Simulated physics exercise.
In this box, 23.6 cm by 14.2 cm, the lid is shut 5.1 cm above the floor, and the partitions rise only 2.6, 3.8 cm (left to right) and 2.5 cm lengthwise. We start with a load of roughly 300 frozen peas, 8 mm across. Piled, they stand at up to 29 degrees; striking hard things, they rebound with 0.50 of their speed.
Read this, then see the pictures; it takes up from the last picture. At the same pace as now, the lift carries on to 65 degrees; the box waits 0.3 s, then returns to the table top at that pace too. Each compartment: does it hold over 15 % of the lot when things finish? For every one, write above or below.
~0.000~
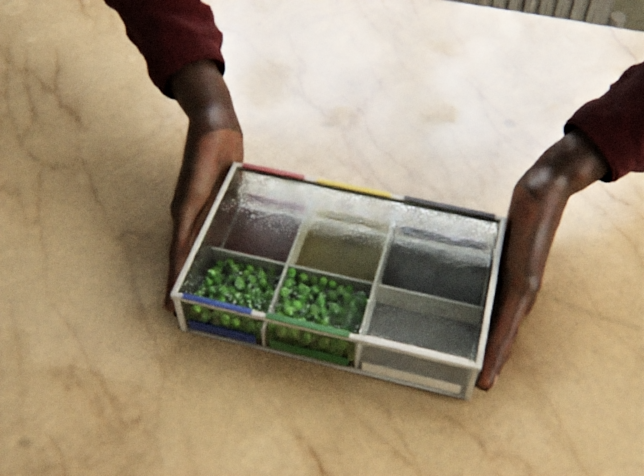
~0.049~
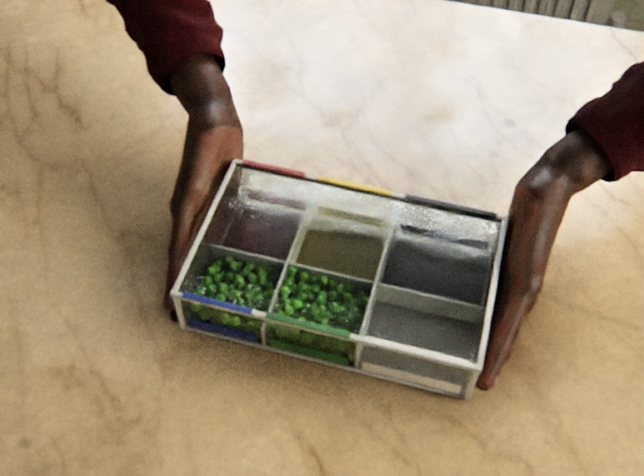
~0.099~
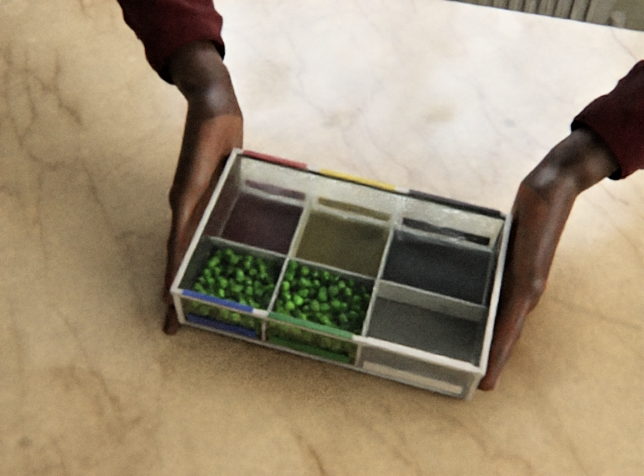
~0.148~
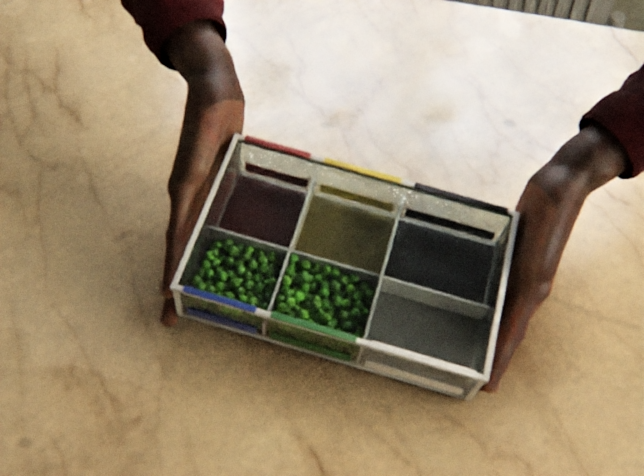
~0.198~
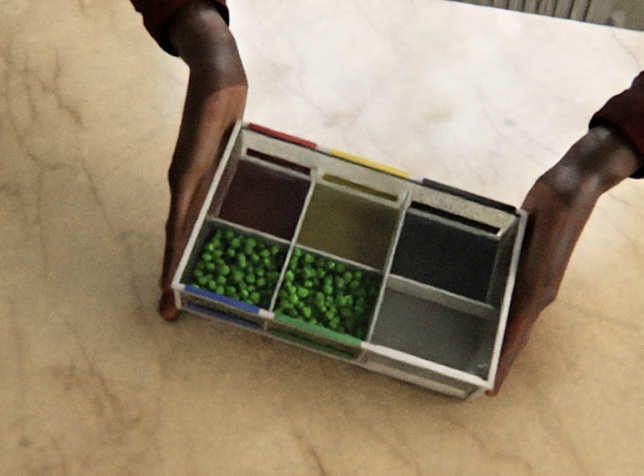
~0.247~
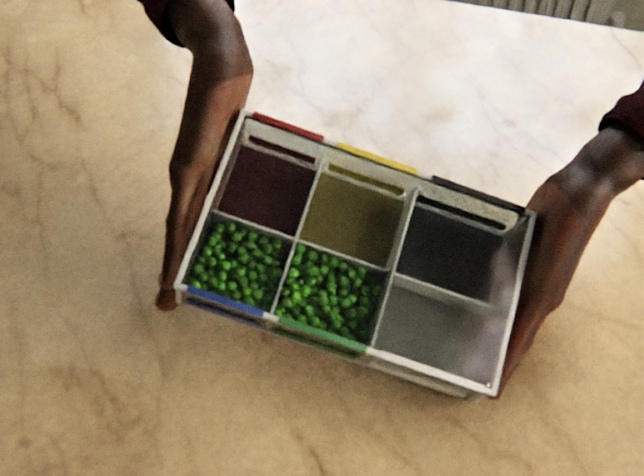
Red below, blue above, green above, yellow below, white below, black below.
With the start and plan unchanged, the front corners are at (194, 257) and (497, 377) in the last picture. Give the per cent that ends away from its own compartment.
Around 10 per cent, it would seem.
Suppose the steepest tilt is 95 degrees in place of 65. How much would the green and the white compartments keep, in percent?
In that case green 70; white 5.
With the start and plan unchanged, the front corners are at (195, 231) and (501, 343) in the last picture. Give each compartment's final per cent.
By the end, red has 0%, blue has 30%, green has 45%, yellow has 20%, white has 0% and black has 5%.
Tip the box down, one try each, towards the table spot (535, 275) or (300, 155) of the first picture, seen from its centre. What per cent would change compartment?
Near 30 and 30 per cent, in that order.
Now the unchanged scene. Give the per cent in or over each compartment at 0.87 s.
Red 0, blue 35, green 65, yellow 0, white 0, black 0.
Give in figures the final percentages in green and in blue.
In the green compartment 65 percent, in the blue 35 percent.
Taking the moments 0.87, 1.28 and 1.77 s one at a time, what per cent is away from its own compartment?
Around 10, then 10, then 10.
After 0.87 s, tilt 65 degrees; blue 35 %, green 65 %.
After 1.28 s, tilt 34 degrees; blue 35 %, green 65 %.
Then, at 1.77 s, tilt 0 degrees; blue 35 %, green 65 %.
By 2.2 s all is still; red 0 %, blue 35 %, green 65 %, yellow 0 %, white 0 %, black 0 %.
